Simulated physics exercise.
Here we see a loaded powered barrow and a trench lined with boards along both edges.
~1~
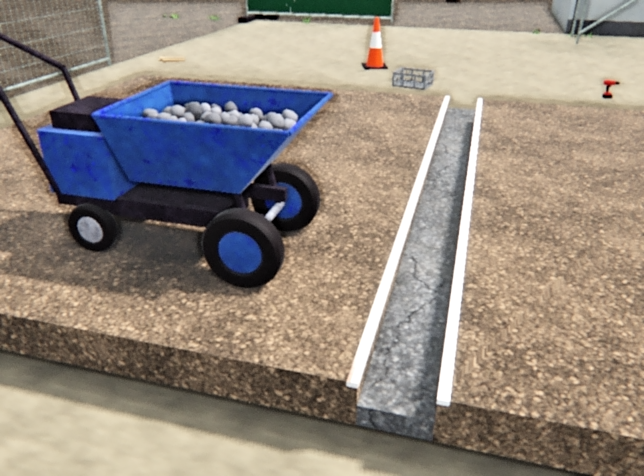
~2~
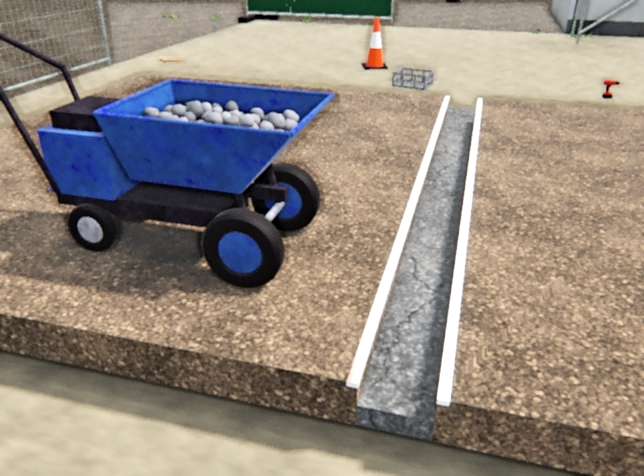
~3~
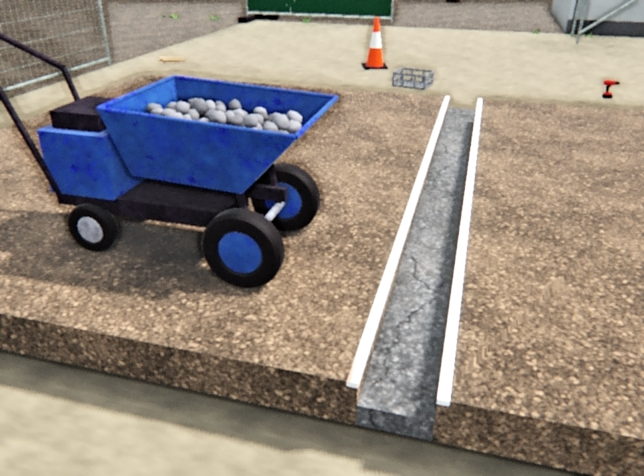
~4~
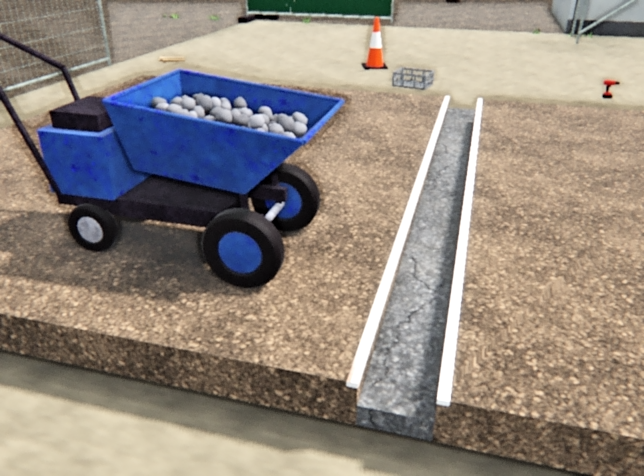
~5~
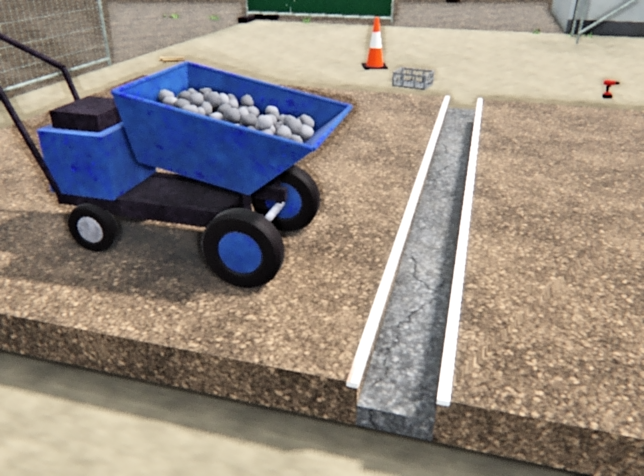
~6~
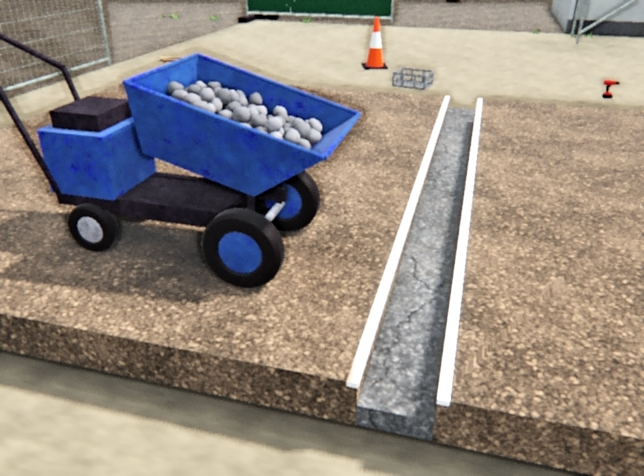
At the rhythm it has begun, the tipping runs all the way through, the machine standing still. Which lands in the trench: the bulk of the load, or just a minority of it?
The bulk.
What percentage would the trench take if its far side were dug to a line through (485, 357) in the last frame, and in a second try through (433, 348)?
In order: Some 90 per cent, then some 50 per cent.
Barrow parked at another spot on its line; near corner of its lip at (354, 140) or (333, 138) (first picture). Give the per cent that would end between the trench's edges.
10 % and 40 %.
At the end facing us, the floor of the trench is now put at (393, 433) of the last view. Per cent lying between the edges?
I'd guess close to 90 percent.
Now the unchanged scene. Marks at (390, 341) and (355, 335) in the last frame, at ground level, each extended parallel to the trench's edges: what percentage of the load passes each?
70 and 80 in a hundred.
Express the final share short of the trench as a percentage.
Some 0 per cent.
Soon, skip tipped steeply; all in the skip.
A while on, skip tipped right over; about two thirds in the skip; a stray few short of the trench; about a third in or heaped over the trench; a stray few beyond it; a stray few falling.
Towards the end, skip tipped right over; about a quarter in the skip; a stray few short of the trench; about two thirds in or heaped over the trench; a small part beyond it.
Finally, skip tipped right over; about a quarter in the skip; a stray few short of the trench; about two thirds in or heaped over the trench; a small part beyond it.
